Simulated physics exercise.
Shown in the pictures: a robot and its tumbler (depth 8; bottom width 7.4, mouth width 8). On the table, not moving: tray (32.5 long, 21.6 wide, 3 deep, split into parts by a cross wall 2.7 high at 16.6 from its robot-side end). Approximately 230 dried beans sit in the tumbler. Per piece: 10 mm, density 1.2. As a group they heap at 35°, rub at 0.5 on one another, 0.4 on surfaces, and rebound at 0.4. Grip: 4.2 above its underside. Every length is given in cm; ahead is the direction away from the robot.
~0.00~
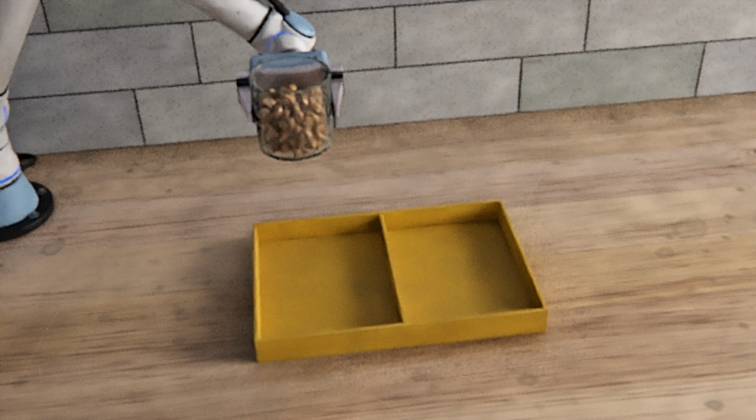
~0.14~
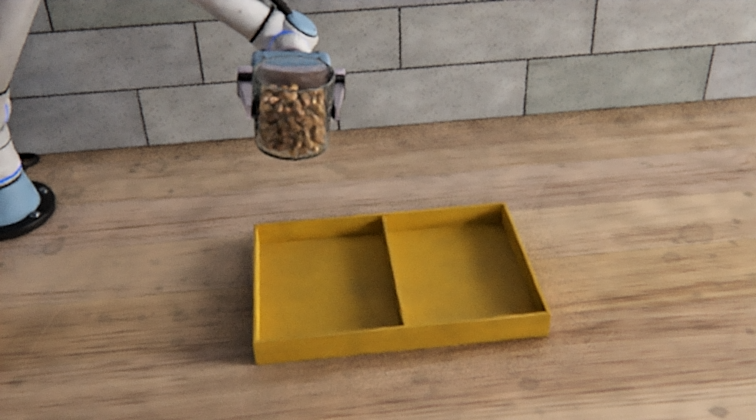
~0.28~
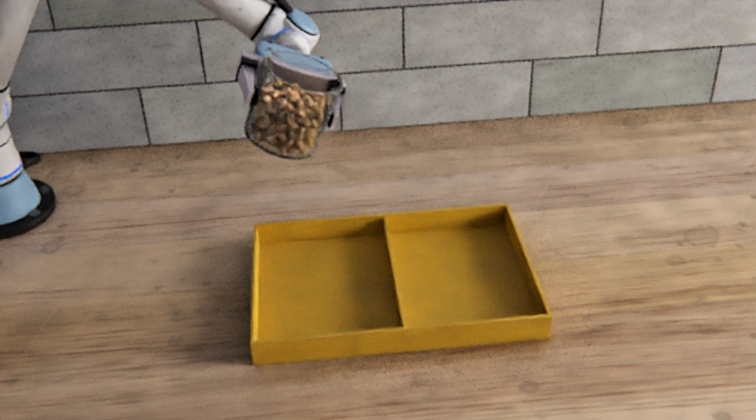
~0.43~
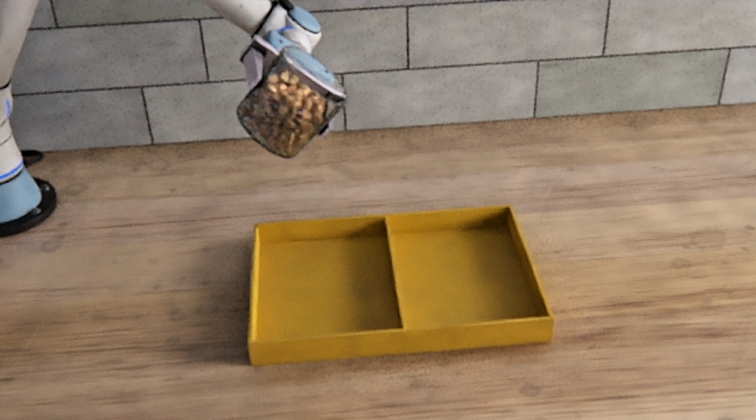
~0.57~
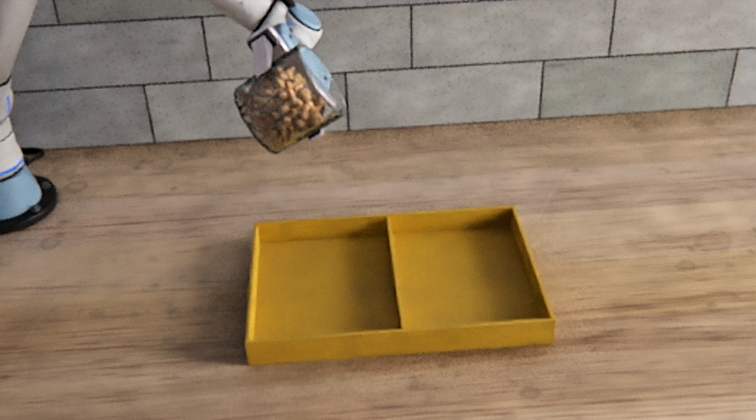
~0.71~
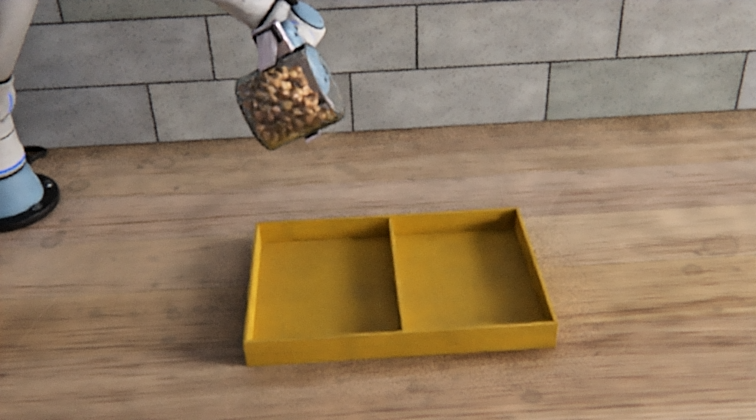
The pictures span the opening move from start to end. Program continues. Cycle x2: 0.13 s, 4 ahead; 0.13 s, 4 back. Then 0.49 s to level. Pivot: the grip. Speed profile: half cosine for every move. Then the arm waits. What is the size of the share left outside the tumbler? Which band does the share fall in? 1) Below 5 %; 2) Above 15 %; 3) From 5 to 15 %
Above 15 %.
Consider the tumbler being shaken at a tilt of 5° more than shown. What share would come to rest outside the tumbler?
It would come to roughly 30 per cent.
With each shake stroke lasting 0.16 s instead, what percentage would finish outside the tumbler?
The share would be near 5 %.
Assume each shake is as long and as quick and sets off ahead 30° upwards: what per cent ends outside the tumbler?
I'd say close to 35 per cent.
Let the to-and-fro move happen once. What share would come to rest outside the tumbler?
I'd expect close to 10 per cent then.
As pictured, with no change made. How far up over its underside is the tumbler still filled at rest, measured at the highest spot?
Around 8.0 cm above the underside.
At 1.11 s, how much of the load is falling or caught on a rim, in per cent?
Reading at that time: Some 3 per cent.
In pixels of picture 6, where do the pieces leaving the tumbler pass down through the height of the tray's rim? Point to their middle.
I'd say somewhere around (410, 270).
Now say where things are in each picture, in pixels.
In the first frame, tumbler middle at (293, 110), level; upper third of the load around (292, 107), from x 260 to 325, top at y 90; 231 in the tumbler.
In the second frame, tumbler middle at (293, 109), tilted 6° forward; upper third of the load around (291, 105), from x 260 to 325, top at y 90.
In the third frame, tumbler middle at (291, 107), tilted 22° forward; upper third of the load around (285, 101), from x 255 to 320, top at y 85.
In the fourth frame, tumbler middle at (290, 105), tilted 43° forward; upper third of the load around (278, 98), from x 245 to 320, top at y 75.
In the fifth frame, tumbler middle at (289, 101), tilted 59° forward; upper third of the load around (276, 91), from x 245 to 320, top at y 70.
In the sixth frame, tumbler middle at (289, 99), tilted 65° forward; upper third of the load around (273, 87), from x 245 to 330, top at y 70; 231 in the tumbler.
By 1.11 s, tilted 65° forward, highest piece 27 above the table; 206 in the tumbler, 15 in the far-side part, 4 in the robot-side part, 6 in flight or on a rim.
By 1.52 s, tilted 24° forward, highest piece 28 above the table; 184 in the tumbler, 27 in the far-side part, 20 in the robot-side part.
By 1.92 s, level, highest piece 29 above the table; 184 in the tumbler, 27 in the far-side part, 20 in the robot-side part.
By 2.97 s, level, highest piece 29 above the table; 184 in the tumbler, 27 in the far-side part, 20 in the robot-side part.
Final count, 184 in the tumbler, 27 in the far-side part, 20 in the robot-side part. That is 20 % outside the tumbler.
